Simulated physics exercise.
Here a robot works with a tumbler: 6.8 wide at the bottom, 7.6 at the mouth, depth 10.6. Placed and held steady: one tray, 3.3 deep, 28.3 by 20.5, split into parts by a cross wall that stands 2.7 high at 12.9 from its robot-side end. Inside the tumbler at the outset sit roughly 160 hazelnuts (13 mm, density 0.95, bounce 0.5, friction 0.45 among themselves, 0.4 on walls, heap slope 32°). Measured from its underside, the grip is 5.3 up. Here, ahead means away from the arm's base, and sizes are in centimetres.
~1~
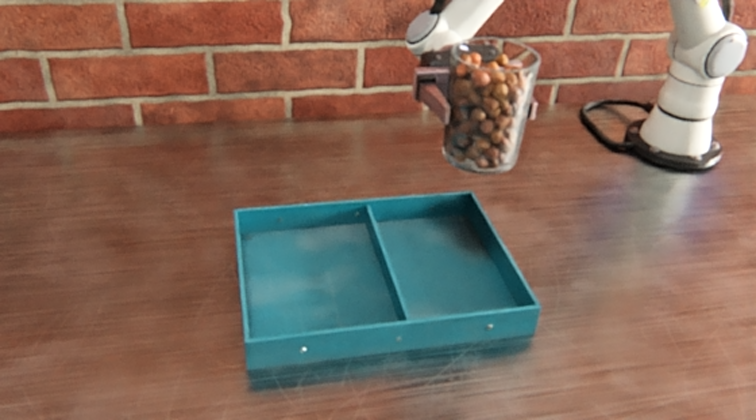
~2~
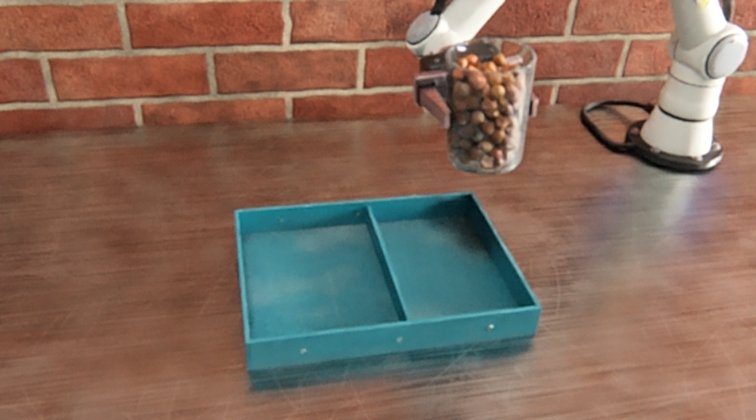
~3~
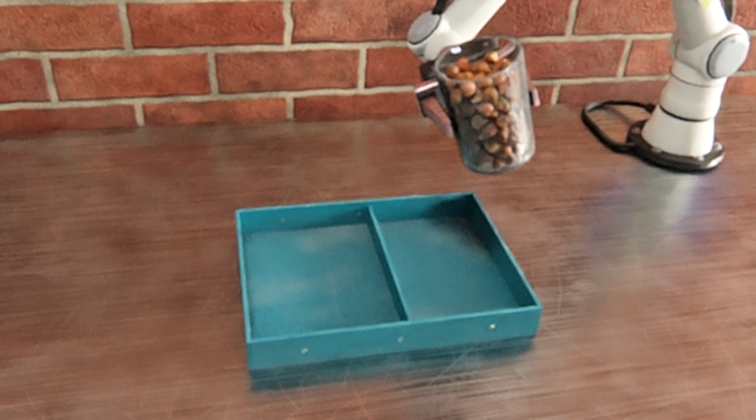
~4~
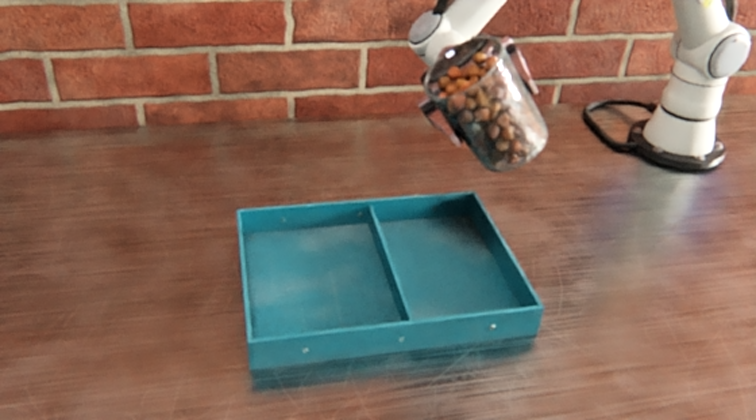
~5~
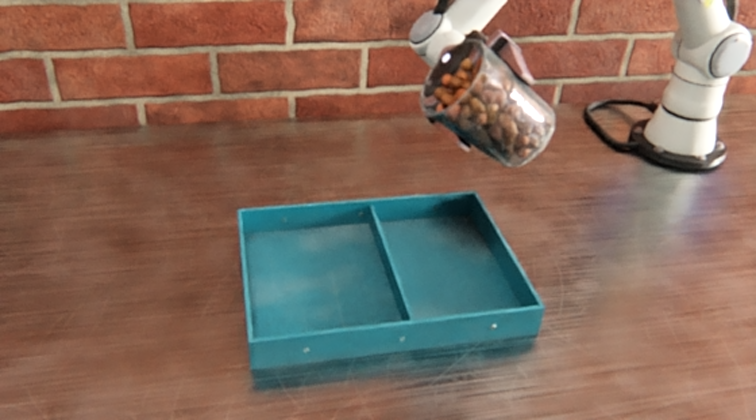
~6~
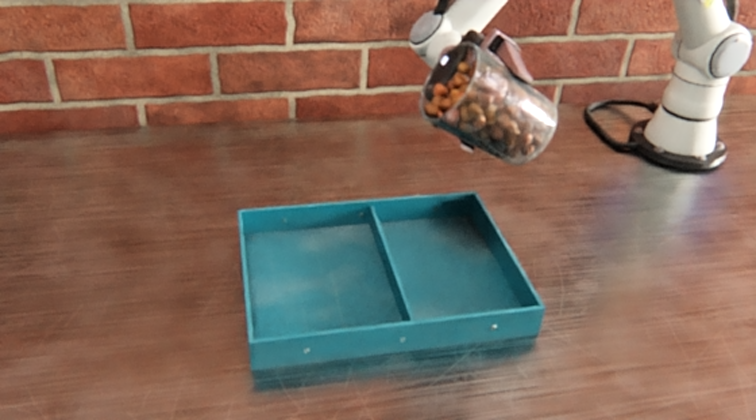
A clear tumbler full of brown nuts, held by a robot arm above a teal divided tray, started upright and tilted steadily leftward until it leaned well over, with the nuts still inside.
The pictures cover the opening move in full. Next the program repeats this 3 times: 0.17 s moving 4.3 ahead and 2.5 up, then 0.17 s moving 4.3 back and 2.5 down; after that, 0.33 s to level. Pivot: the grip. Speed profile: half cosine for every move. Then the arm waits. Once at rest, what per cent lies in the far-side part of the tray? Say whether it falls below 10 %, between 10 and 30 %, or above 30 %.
It falls between 10 and 30 %.
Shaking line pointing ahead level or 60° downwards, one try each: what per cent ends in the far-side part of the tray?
5 and 0 %.
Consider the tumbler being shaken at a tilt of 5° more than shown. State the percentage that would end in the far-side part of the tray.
Some 20 %.
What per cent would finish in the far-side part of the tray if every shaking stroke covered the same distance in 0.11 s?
Roughly 50 percent then.
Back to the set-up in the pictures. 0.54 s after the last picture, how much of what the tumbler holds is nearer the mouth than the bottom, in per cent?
Share in the mouth half: About 50 %.
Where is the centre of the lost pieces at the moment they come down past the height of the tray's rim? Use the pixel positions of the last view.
Check roughly (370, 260) in the last picture.
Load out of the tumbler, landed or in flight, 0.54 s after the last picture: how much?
10 %.
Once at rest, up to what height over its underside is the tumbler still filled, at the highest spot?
I'd say close to 9.5 cm.
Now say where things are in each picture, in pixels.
Tumbler middle at (487, 108), level; upper third of the load around (490, 84), from x 455 to 525, top at y 60; 161 in the tumbler, in the first frame.
Tumbler middle at (487, 109), tilted 5° forward; upper third of the load around (489, 84), from x 455 to 520, top at y 60, in the second frame.
Tumbler middle at (489, 109), tilted 20° forward; upper third of the load around (489, 85), from x 450 to 525, top at y 60, in the third frame.
Tumbler middle at (490, 108), tilted 37° forward; upper third of the load around (488, 88), from x 445 to 535, top at y 60, in the fourth frame.
Tumbler middle at (491, 108), tilted 52° forward; upper third of the load around (488, 89), from x 440 to 540, top at y 65, in the fifth frame.
Tumbler middle at (491, 109), tilted 57° forward; upper third of the load around (489, 90), from x 435 to 540, top at y 65; 161 in the tumbler, in the sixth frame.
Then, 0.54 s later, tilted 57° forward, highest piece 26 above the table; 147 in the tumbler, 8 in the far-side part, 3 in the robot-side part, 3 in flight or on a rim.
Then, 1.08 s later, tilted 52° forward, highest piece 23 above the table; 129 in the tumbler, 21 in the far-side part, 9 in the robot-side part, 2 in flight or on a rim.
Then, 1.55 s later, level, highest piece 25 above the table; 129 in the tumbler, 22 in the far-side part, 10 in the robot-side part.
Then, 2.60 s later, level, highest piece 25 above the table; 129 in the tumbler, 22 in the far-side part, 10 in the robot-side part.
At rest, 129 in the tumbler, 22 in the far-side part, 10 in the robot-side part. That is 14 % in the far-side part of the tray.
